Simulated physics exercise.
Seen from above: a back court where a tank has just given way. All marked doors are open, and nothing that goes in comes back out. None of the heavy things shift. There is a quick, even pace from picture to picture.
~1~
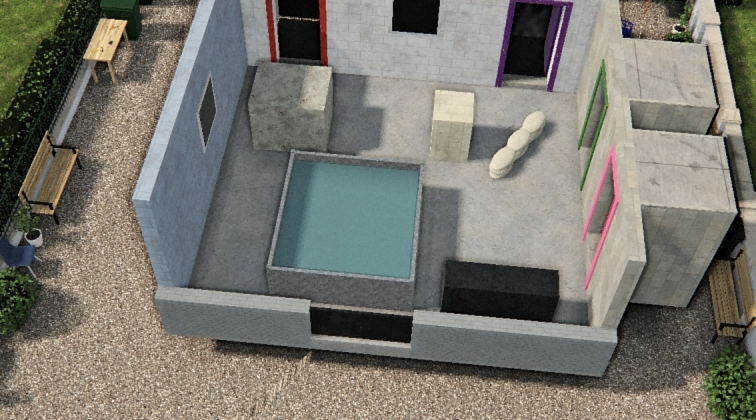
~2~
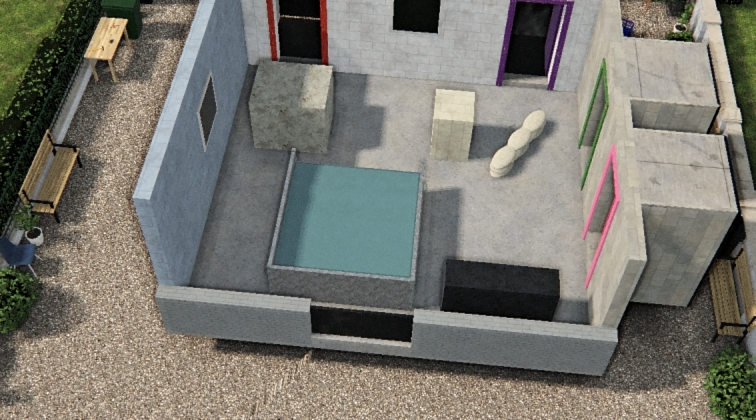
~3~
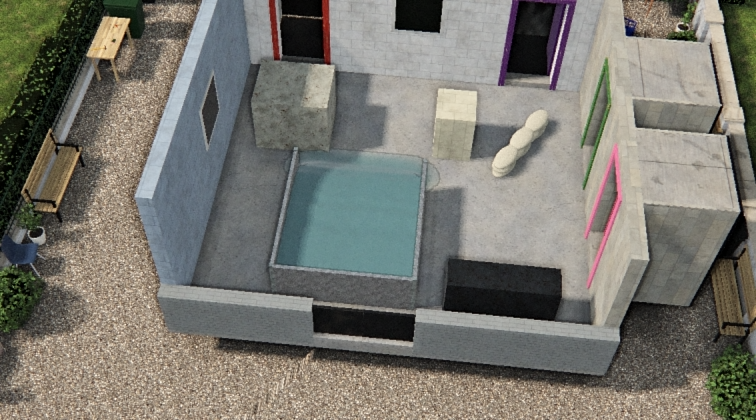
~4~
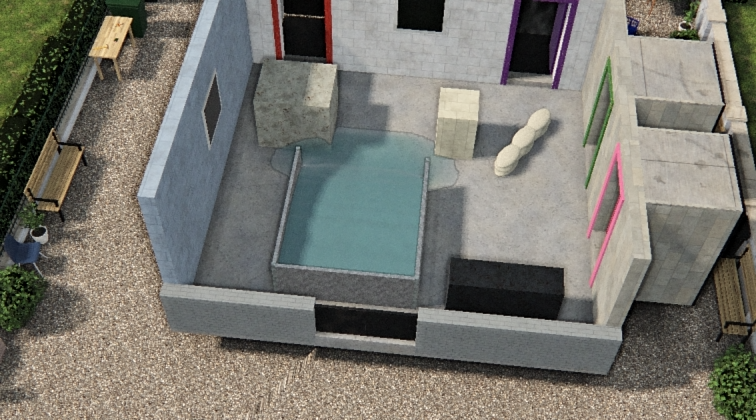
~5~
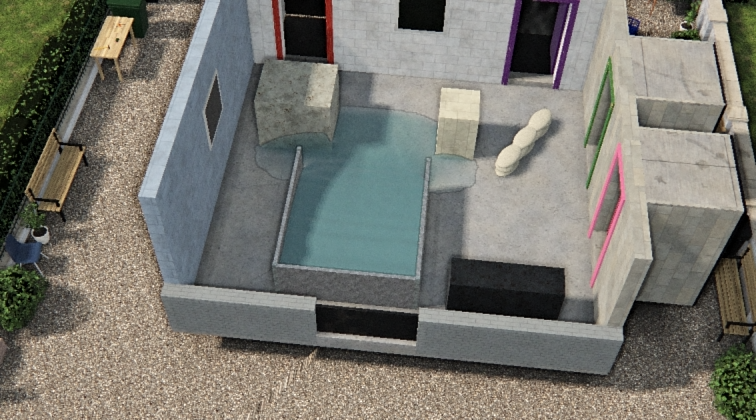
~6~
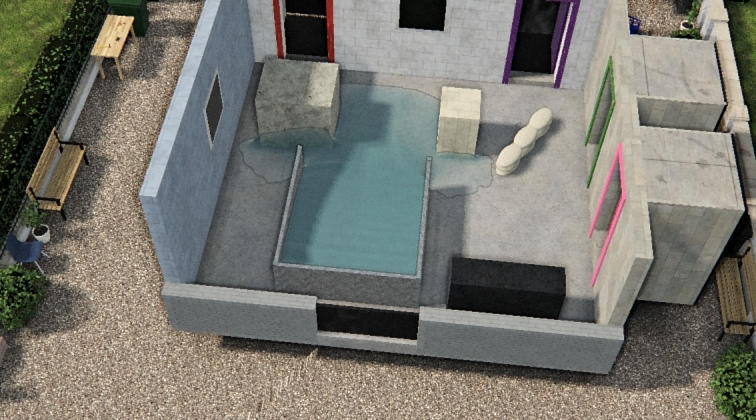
An open grey tank of teal water stands in a roofless, pale-walled court, seen from high above. A mottled grey block sits behind it to the left, a cream block and three rounded cream shapes to the right, and a low black block at front right, with red and purple doorways beyond. The tank's far side disappears, and water pours out between the blocks, spreading left and right, while the view barely shifts.
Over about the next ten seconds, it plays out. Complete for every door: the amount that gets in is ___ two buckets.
Red door: More than; pink door: At most; green door: At most; purple door: More than.
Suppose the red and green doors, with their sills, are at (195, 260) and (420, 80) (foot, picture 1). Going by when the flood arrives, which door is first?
Answer: The door marked green.
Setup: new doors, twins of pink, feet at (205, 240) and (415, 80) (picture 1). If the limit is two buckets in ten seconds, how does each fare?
In order: Falls short, exceeds it.
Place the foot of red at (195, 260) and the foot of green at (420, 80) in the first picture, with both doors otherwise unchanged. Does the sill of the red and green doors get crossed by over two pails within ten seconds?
Result - red door exceeds the limit; green door exceeds the limit.
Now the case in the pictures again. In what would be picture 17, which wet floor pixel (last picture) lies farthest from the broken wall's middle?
The farthest point of the front sits at (579, 92).
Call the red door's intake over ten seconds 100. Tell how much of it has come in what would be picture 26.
Roughly 20 percent.
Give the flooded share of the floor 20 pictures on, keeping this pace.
I'd say 75 per cent.
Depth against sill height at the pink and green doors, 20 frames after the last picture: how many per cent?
Roughly 10 and 70 %.
A moment on, water covers 35 % of the floor; the red door wet at the sill, nothing in, the pink door not reached, the green door not reached, the purple door not reached.
Next, water covers 55 % of the floor; the red door under two buckets in, the pink door not reached, the green door not reached, the purple door wet at the sill, nothing in.
Then, water covers 75 % of the floor; the red door over two buckets in, the pink door wet at the sill, nothing in, the green door wet at the sill, nothing in, the purple door wet at the sill, nothing in.
Later, water covers 95 % of the floor; the red door far over two buckets in, the pink door wet at the sill, nothing in, the green door wet at the sill, nothing in, the purple door over two buckets in.
In the end, water covers 95 % of the floor; the red door far over two buckets in, the pink door wet at the sill, nothing in, the green door under two buckets in, the purple door over two buckets in.
